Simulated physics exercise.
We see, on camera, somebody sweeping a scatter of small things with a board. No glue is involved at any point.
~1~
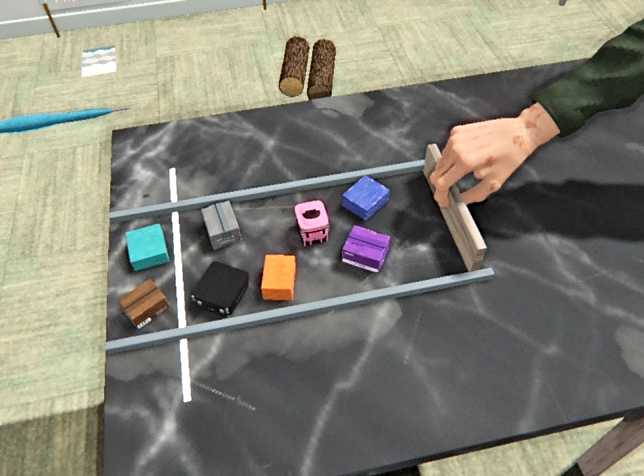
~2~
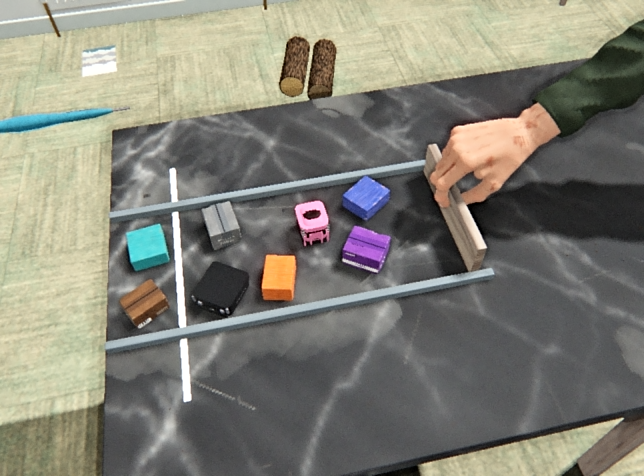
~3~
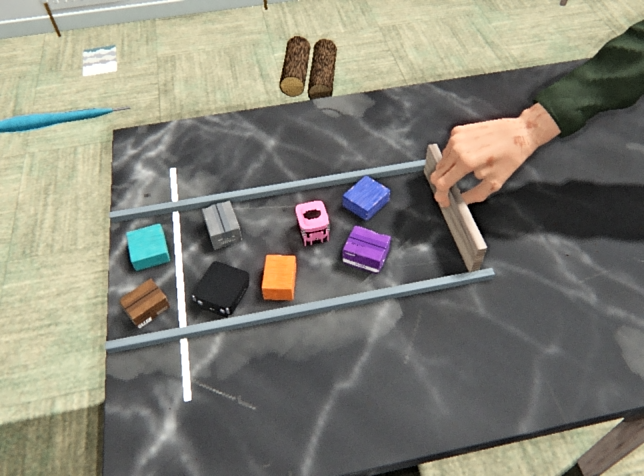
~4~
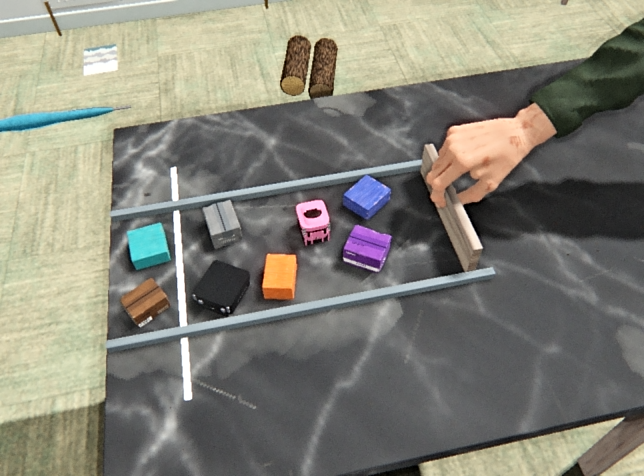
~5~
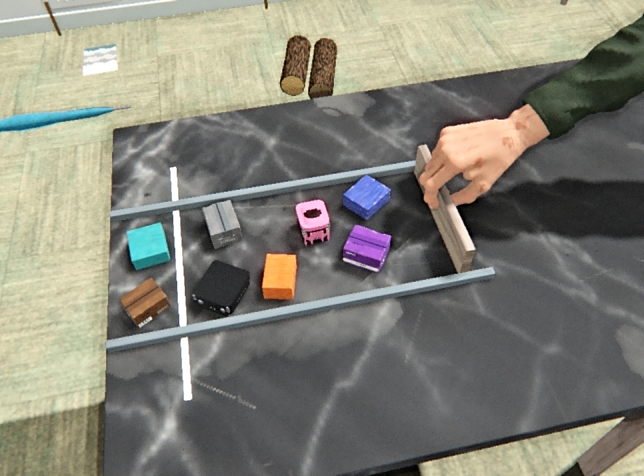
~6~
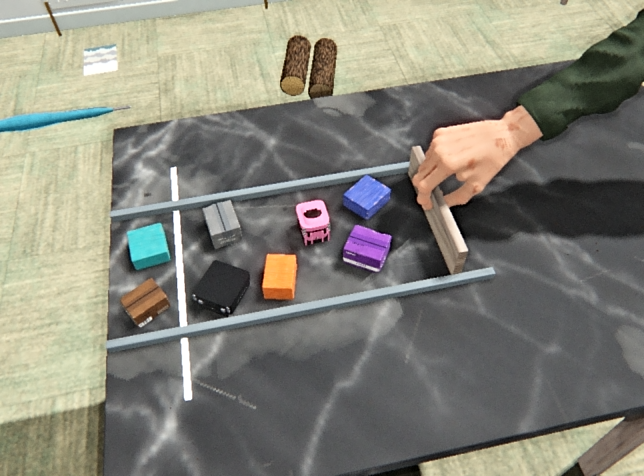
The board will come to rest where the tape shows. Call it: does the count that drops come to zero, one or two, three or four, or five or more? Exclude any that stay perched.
It comes to three or four.
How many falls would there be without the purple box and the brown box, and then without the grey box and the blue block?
1 in the first case, 2 in the second.
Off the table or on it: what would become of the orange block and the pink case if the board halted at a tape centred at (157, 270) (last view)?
Taking each in turn, the orange block ends up off and the pink case is not lost.
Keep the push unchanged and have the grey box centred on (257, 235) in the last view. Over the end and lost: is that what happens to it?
Here the grey box sits tight.
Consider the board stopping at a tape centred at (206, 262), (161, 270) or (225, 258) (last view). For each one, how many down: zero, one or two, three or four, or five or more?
One after another: One or two, three or four, one to two.
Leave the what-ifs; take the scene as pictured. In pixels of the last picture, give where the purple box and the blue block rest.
The purple box finishes at (160, 295); the blue block finishes at (157, 223).
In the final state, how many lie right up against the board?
Contact count: 3.
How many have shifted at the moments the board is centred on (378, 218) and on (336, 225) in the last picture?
Counts: 2 and 3.
Soon after, none off yet; brown box at rest near (145, 303); turquoise block at rest near (149, 246); black case at rest near (223, 289).
Then, none off yet; brown box at rest near (145, 303); turquoise block at rest near (149, 246); black case moved a little near (199, 295).
Further on, one off so far; brown box falling near (99, 360); turquoise block moved a little near (130, 253); black case moved well along near (129, 309).
At rest, the number that fall off is three or four; fallen, black case, turquoise block and brown box.
